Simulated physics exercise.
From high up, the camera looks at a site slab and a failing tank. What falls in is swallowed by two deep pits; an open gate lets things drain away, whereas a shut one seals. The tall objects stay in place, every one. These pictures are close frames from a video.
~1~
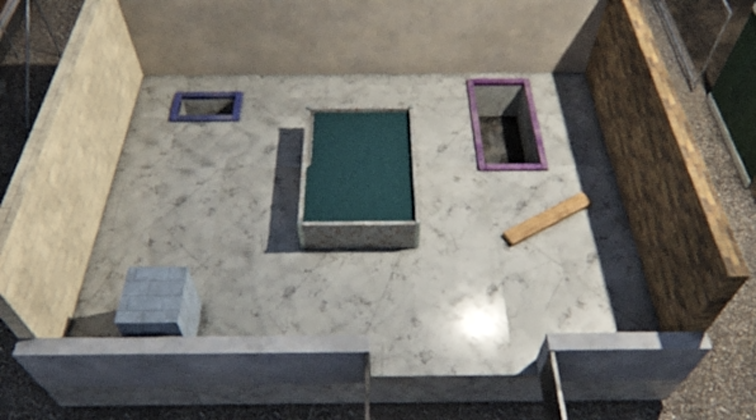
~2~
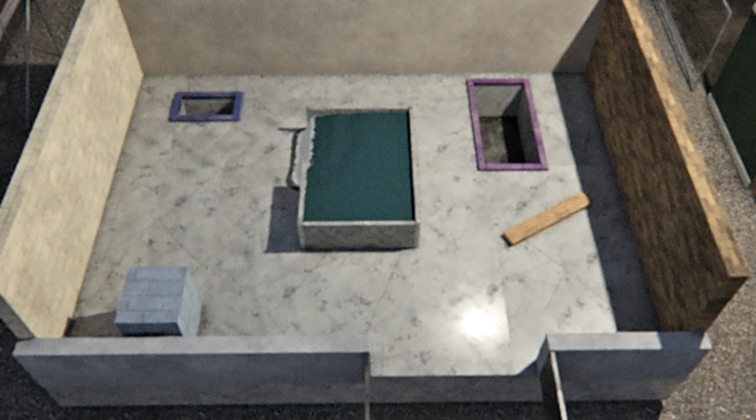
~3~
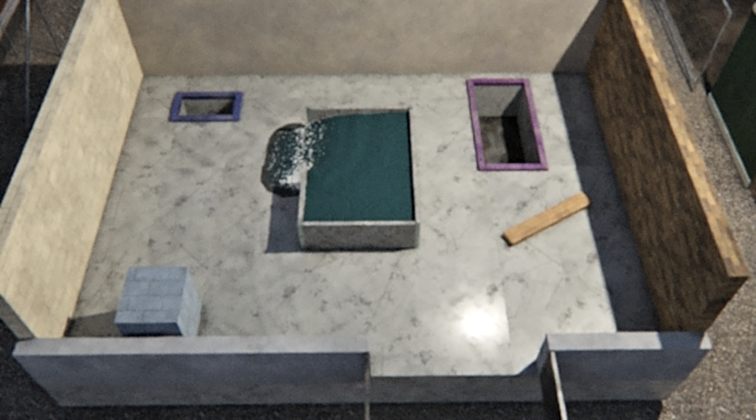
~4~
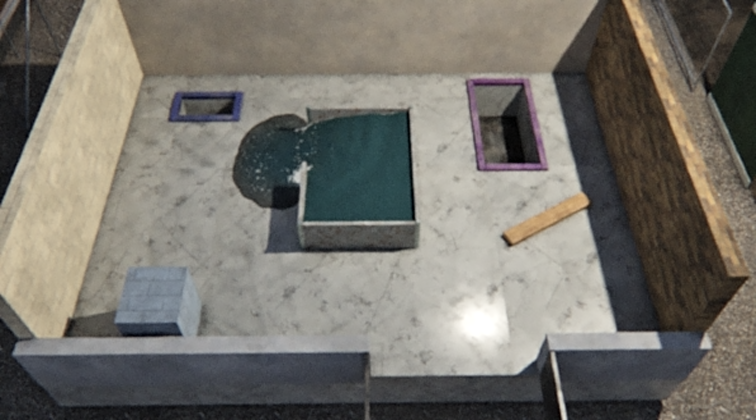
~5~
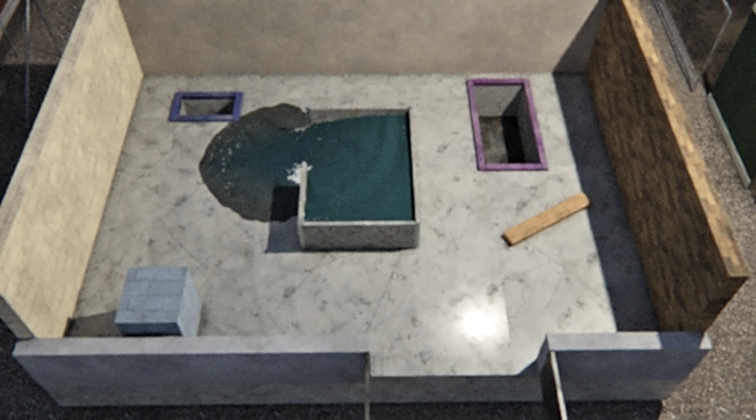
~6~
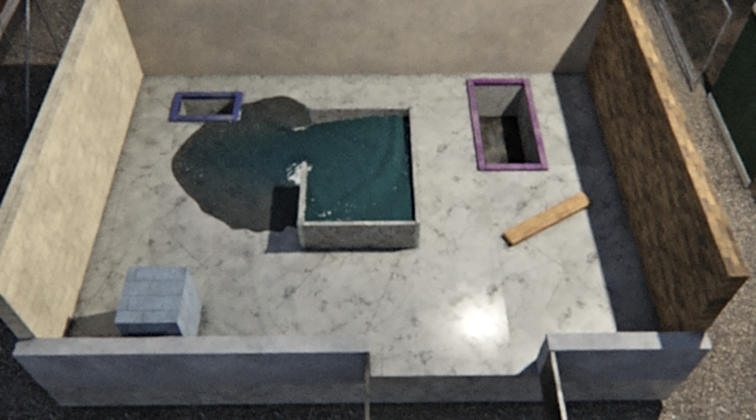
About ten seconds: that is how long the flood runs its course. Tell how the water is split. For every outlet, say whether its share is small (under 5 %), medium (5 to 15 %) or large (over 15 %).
Result - gate: Small; purple pit: Small; blue pit: Large.
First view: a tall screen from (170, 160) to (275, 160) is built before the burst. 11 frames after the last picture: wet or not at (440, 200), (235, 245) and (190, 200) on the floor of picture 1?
Listed order - dry, wet, wet.
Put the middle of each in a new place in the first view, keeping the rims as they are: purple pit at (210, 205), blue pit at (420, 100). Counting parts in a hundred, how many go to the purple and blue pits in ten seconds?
Measured shares in per cent - purple 35, blue 0.
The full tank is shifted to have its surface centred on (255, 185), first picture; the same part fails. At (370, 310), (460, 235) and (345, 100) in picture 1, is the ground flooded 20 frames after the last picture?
Outcome, in sequence: Unwetted, unwetted, wetted.
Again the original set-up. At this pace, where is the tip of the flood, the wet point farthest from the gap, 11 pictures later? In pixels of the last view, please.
I'd say near (79, 295).
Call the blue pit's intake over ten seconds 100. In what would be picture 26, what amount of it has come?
I'd put it at about 45 per cent.
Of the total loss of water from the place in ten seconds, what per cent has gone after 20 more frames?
It should be close to 45 percent by then.
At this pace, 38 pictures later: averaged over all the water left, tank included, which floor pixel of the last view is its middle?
Around pixel (241, 191) of the last picture.
A moment on, water covers 20 % of the floor; the gate 0 %, the purple pit 0 %, the blue pit 1 %.
Next, water covers 25 % of the floor; the gate 0 %, the purple pit 0 %, the blue pit 4 %.
Then, water covers 30 % of the floor; the gate 0 %, the purple pit 0 %, the blue pit 9 %.
Later, water covers 45 % of the floor; the gate 0 %, the purple pit 0 %, the blue pit 16 %.
In the end, water covers 75 % of the floor; the gate 0 %, the purple pit 1 %, the blue pit 18 %.
